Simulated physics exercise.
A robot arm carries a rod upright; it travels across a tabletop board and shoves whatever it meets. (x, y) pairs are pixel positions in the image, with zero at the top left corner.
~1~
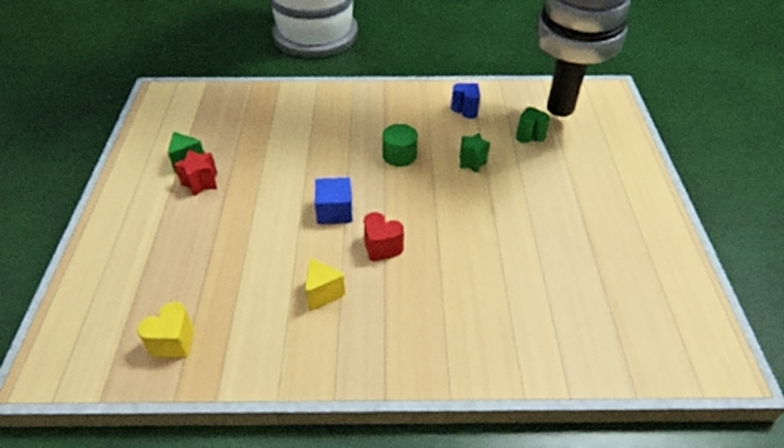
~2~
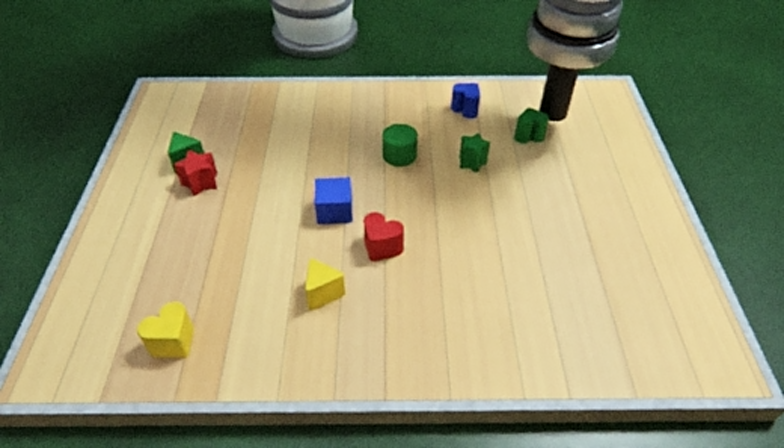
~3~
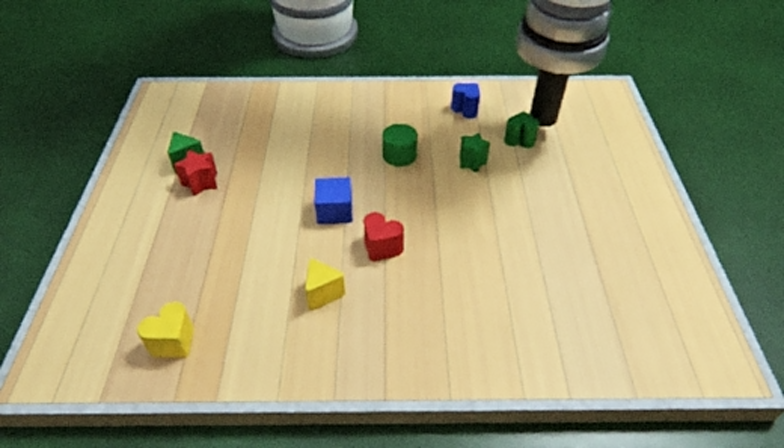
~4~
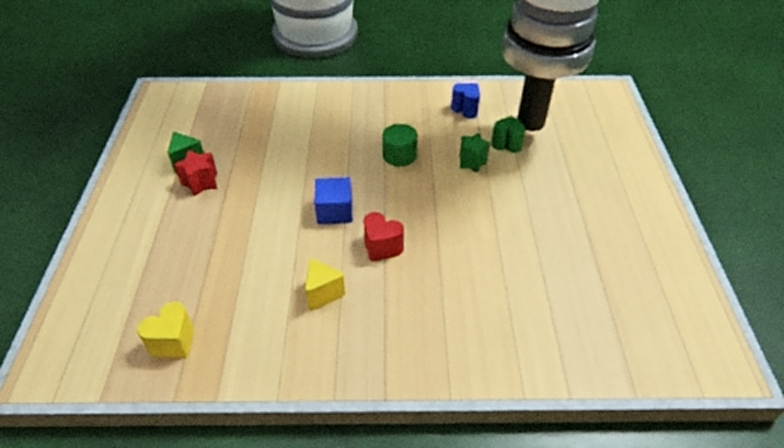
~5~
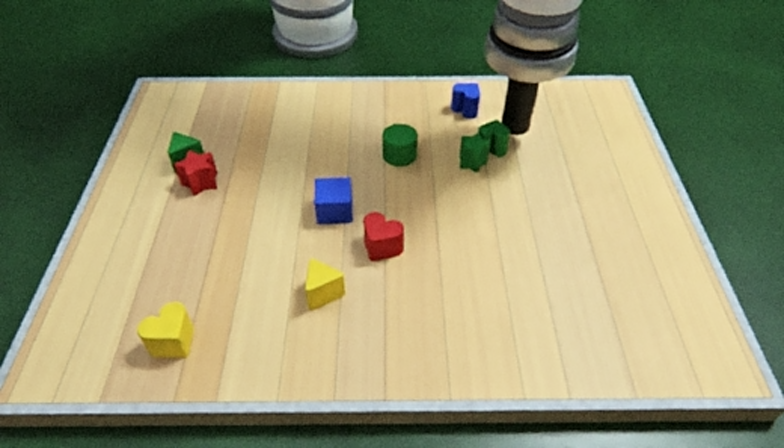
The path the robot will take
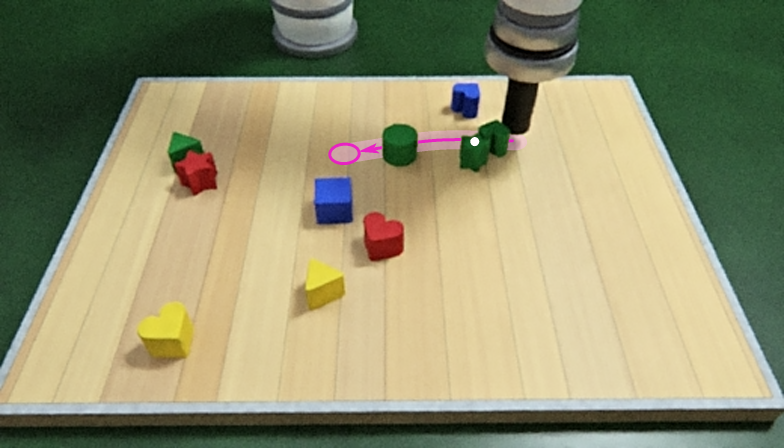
On a wooden board, a dark rod pushes a green block left toward the green star.
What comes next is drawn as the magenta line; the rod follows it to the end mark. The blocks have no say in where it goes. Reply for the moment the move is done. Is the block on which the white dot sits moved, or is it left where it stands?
The block moves away from its spot.
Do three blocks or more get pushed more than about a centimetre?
That would be a yes.
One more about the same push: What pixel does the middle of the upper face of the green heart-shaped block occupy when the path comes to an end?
My estimate: (437, 137).
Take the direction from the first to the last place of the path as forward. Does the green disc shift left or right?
The green disc is shifted sideways to the left, facing along the path from start to end.
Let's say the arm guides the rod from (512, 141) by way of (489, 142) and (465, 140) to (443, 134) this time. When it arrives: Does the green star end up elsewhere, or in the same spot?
Put simply, it goes somewhere else.
Path on the board, from (512, 141) through (456, 140) and (400, 145) to (344, 154); the dot is on the green star.
On the path given first. One third of the way, rod at (456, 125); green star at (460, 147), turned 85° anticlockwise; green heart-shaped block at (443, 134), turned 50° anticlockwise.
Two thirds of the way, rod at (399, 131); green disc at (381, 142); green star at (460, 147), turned 85° anticlockwise; green heart-shaped block at (437, 137), turned 65° anticlockwise.
At the end, rod at (343, 139); green disc at (360, 152); blue heart-shaped block in place; green star at (460, 147), turned 85° anticlockwise; green heart-shaped block at (437, 137), turned 65° anticlockwise.
